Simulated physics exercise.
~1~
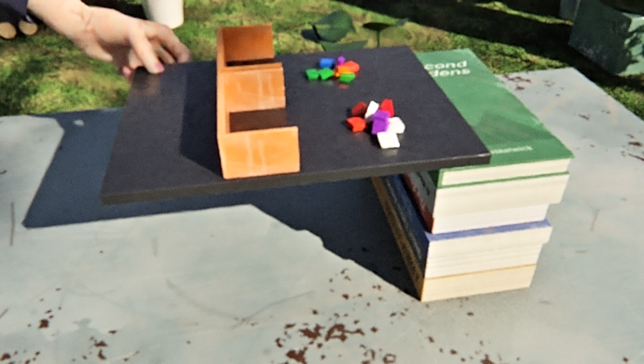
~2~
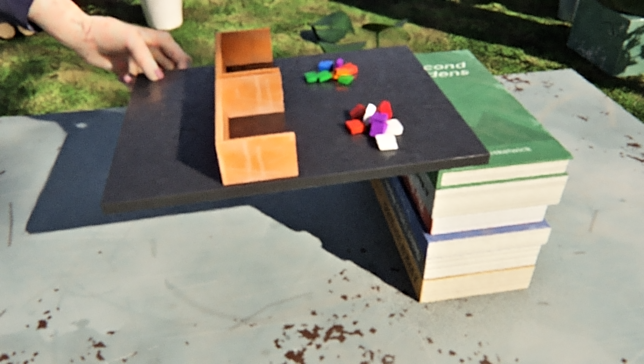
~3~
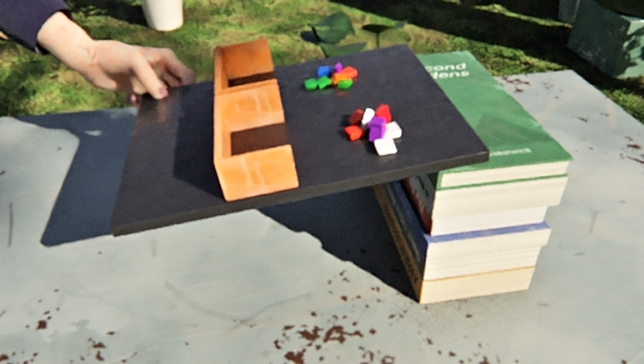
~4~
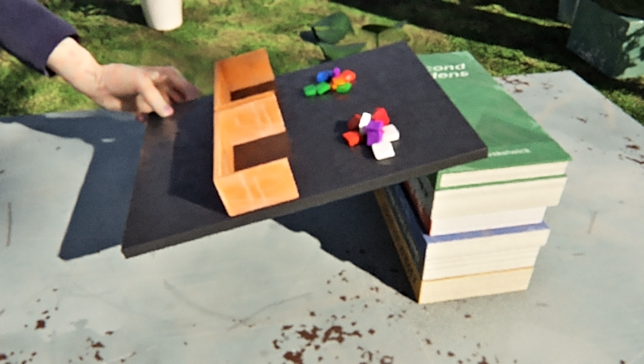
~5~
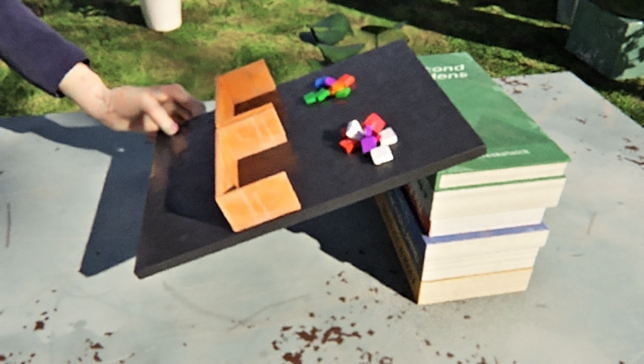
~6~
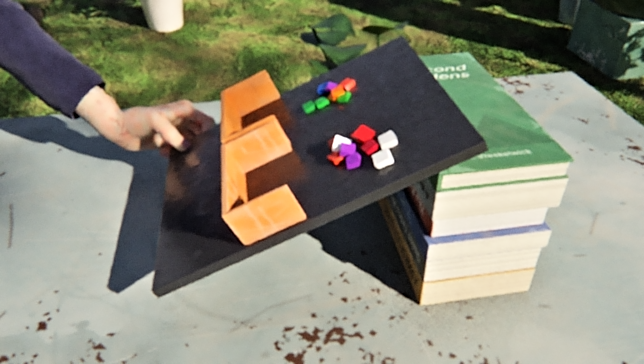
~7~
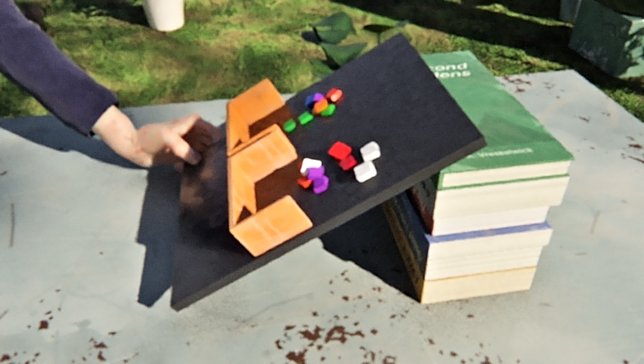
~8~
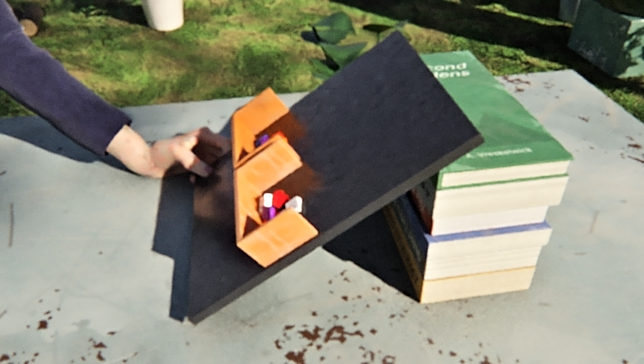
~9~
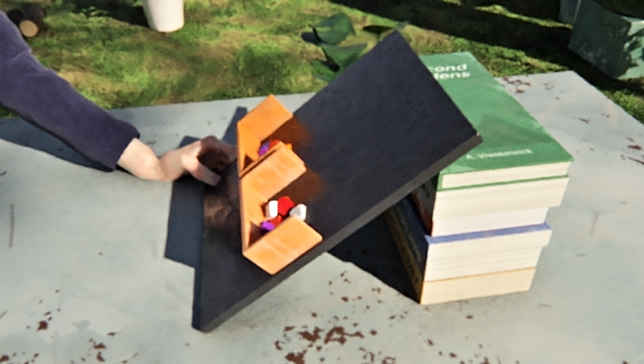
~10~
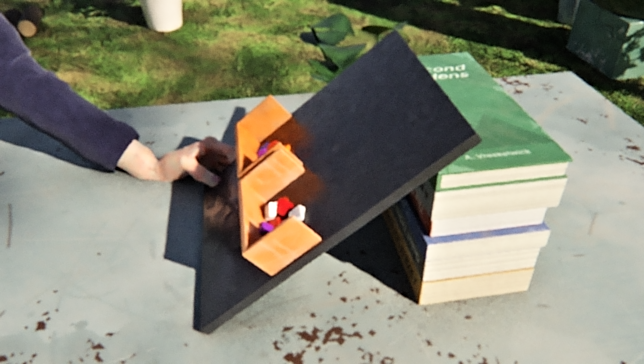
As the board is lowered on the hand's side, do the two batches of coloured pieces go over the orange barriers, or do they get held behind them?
Both batches are held, with the near one and the far one each piling up behind its orange barrier.
A black board propped on a stack of books tilts steeply as a hand lowers its left end, and two clusters of small coloured pieces slide down it, ending up gathered behind the orange barriers while the hand stays at the board.
